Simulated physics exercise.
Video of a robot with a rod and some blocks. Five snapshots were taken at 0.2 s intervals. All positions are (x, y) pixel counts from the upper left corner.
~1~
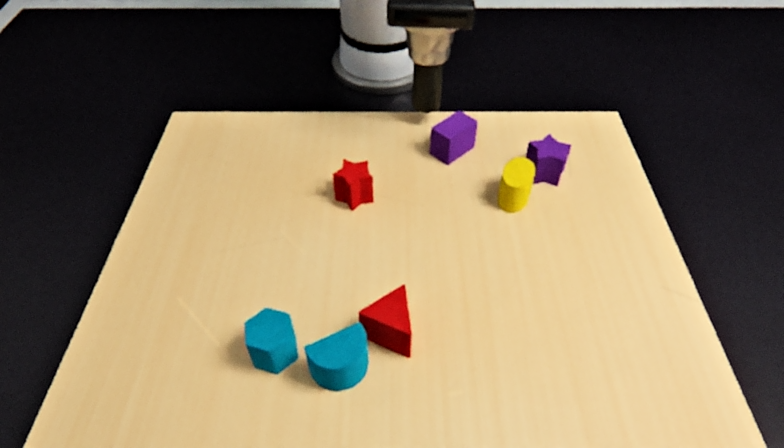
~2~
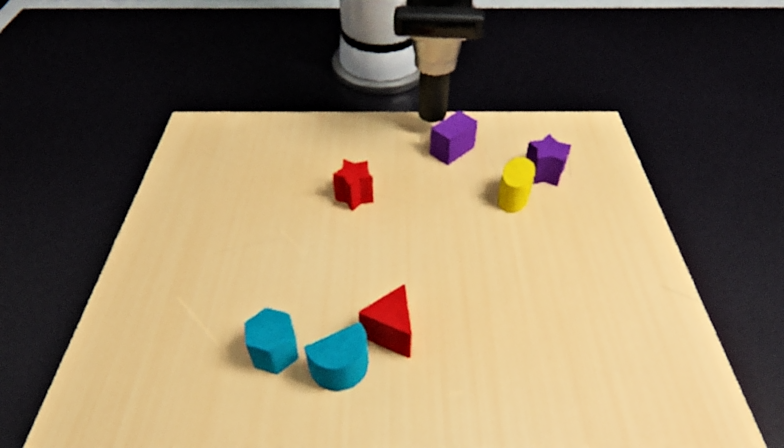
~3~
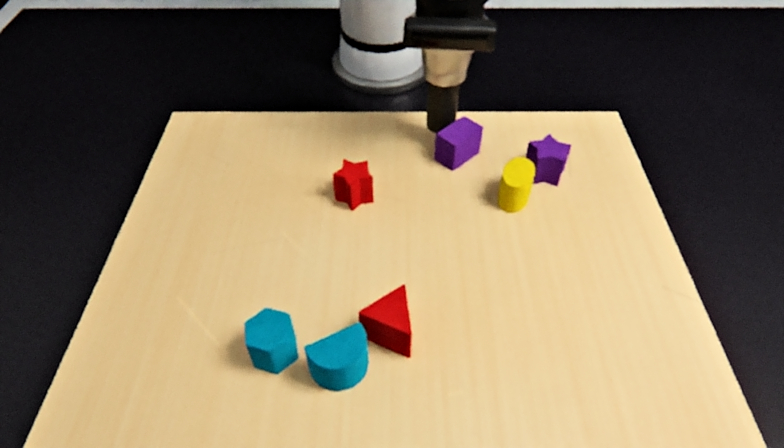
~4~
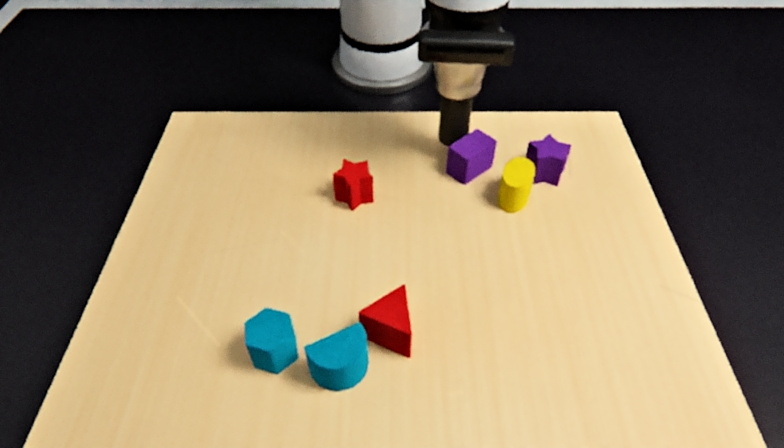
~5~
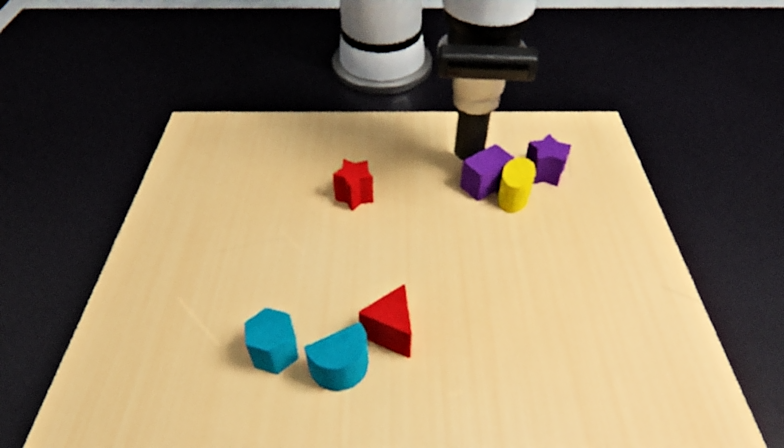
In this clip, a robot arm lowers a dark rod to a purple block near the back of a wooden board and pushes it forward and right, close beside a yellow cylinder, while the other blocks stay still.
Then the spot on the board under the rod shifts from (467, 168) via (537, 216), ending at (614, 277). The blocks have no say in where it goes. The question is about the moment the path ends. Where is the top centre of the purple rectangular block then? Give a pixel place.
Pixel (654, 276).
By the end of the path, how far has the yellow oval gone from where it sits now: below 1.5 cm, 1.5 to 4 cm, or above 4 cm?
Shift: Over 4 cm.
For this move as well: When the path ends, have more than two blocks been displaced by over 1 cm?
No, that is not how it ends up.
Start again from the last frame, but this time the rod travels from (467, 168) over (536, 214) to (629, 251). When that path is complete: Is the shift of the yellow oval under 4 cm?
Answer: No.
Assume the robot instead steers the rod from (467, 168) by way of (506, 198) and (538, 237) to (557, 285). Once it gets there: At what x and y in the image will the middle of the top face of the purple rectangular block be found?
Most likely (594, 240).
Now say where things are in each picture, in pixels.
The first frame shows lower end of the rod at (426, 105), tops of blocks, purple rectangular block at (455, 124), yellow oval at (519, 171), purple star-shaped block at (551, 147).
The second frame shows rod at (432, 114), blocks as before.
The third frame shows rod at (441, 125), purple rectangular block at (460, 130).
The fourth frame shows rod at (453, 138), purple rectangular block at (473, 143).
The fifth frame shows rod at (469, 152), purple rectangular block at (489, 159), yellow oval at (519, 171), purple star-shaped block at (551, 147).
The first path, step by step. One third of the way, rod at (516, 183); purple rectangular block at (541, 191); yellow oval at (569, 206), turned 20° clockwise.
Two thirds of the way, rod at (569, 218); purple rectangular block at (596, 230); yellow oval at (626, 249), turned 25° clockwise.
At the end, rod at (622, 261); purple rectangular block at (654, 276); yellow oval at (687, 298), turned 30° clockwise; purple star-shaped block not moved.
